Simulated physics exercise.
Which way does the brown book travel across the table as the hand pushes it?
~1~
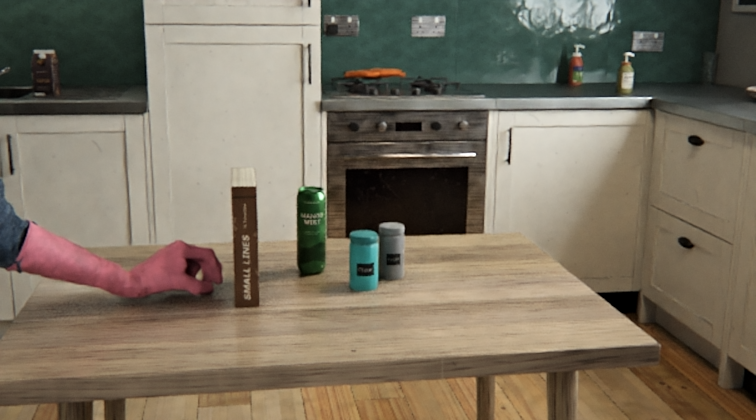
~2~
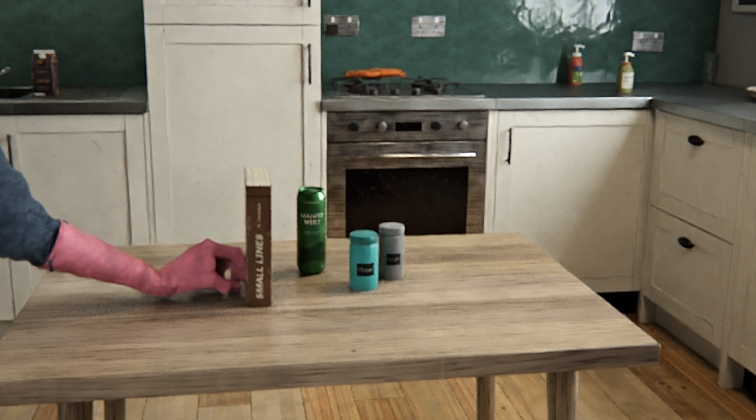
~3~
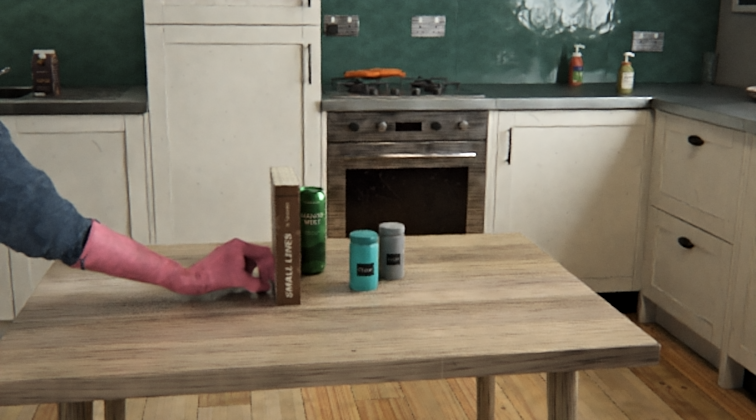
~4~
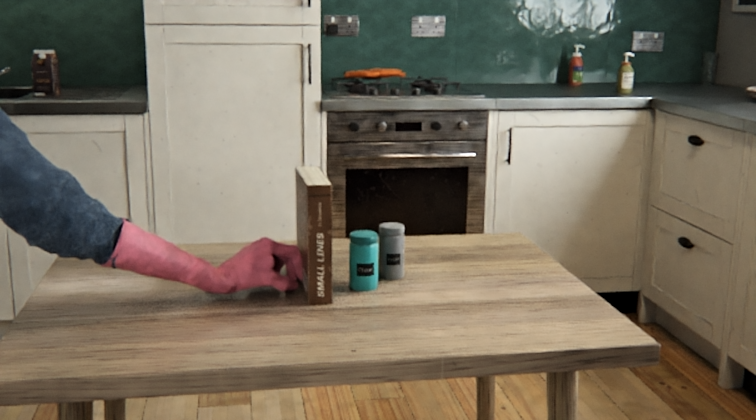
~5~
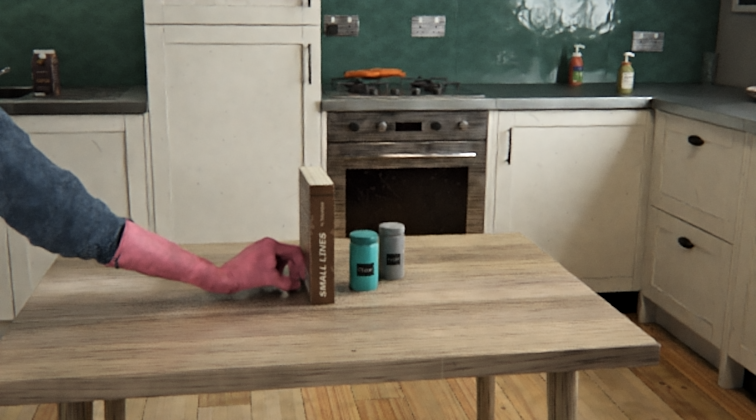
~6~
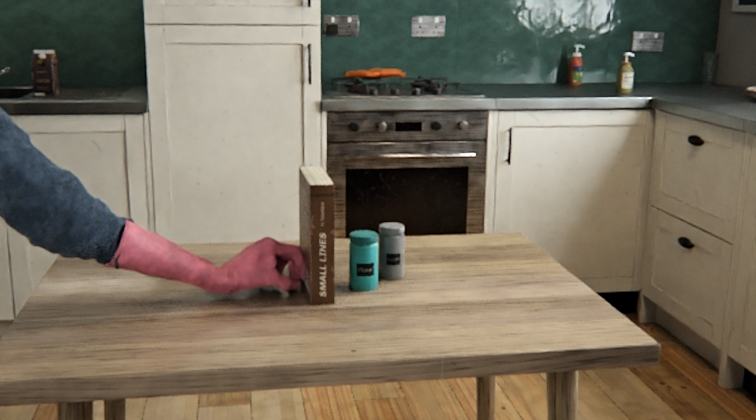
The brown book slides to the right, towards the turquoise and grey shakers.
